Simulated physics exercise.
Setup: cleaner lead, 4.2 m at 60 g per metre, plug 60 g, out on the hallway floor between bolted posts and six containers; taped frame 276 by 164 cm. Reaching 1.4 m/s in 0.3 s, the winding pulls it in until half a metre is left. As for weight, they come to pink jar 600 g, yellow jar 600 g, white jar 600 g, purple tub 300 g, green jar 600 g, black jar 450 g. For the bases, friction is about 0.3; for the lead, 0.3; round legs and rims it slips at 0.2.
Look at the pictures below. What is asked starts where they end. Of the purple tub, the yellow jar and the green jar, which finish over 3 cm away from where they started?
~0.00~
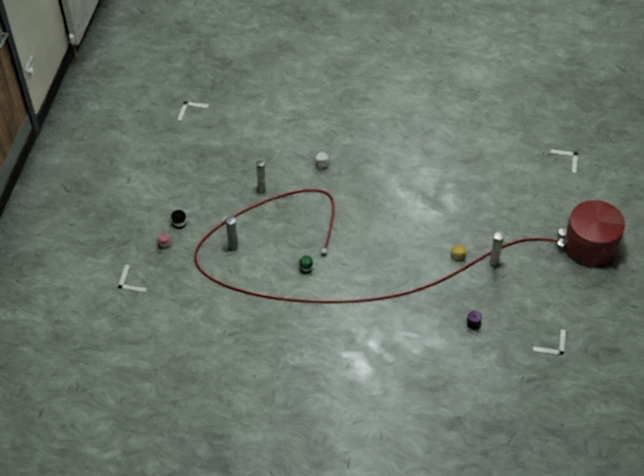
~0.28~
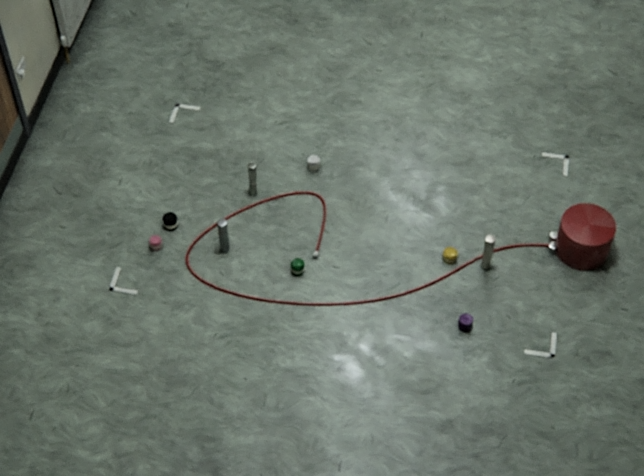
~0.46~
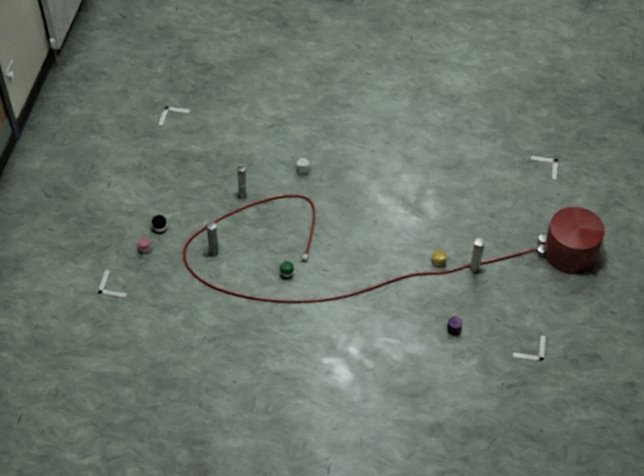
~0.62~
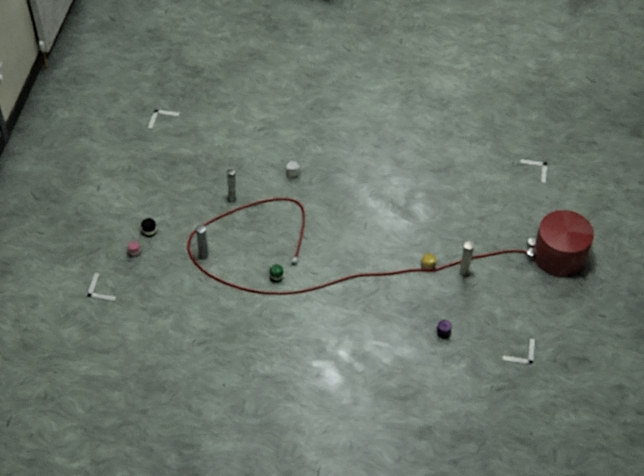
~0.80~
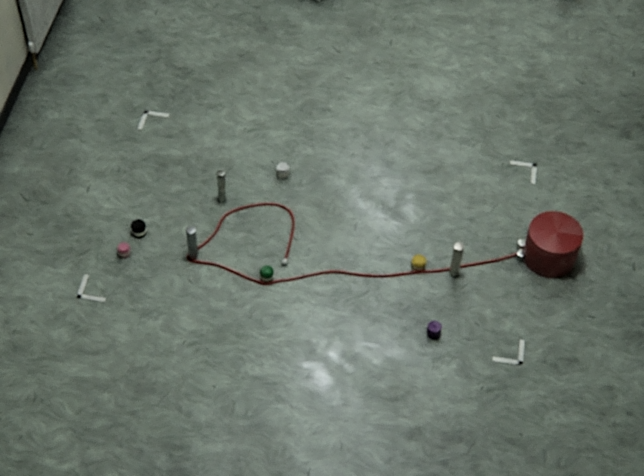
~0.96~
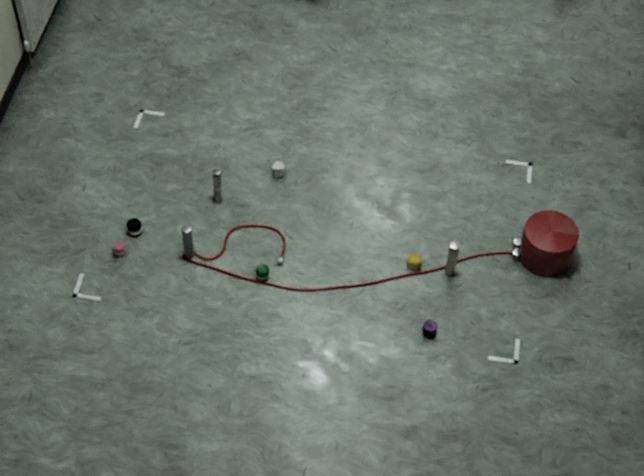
Purple tub: Ends up farther; yellow jar: Stays close; green jar: Stays close.
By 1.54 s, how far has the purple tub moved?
Roughly: Purple tub 0 cm.
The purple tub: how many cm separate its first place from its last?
Purple tub: 70 cm.
At 1.5 s, plug at (196, 250); nothing else has moved.
At 2.1 s, plug at (300, 359); nothing else has moved.
At 2.7 s, plug at (466, 305); purple tub 34 cm off its start at (457, 287).
At 3.3 s, plug at (535, 208); purple tub 69 cm off its start.
At 4.1 s, plug at (518, 279); purple tub 69 cm off its start at (491, 253), green jar 1 cm off its start at (263, 268), yellow jar 0 cm off its start at (415, 258).
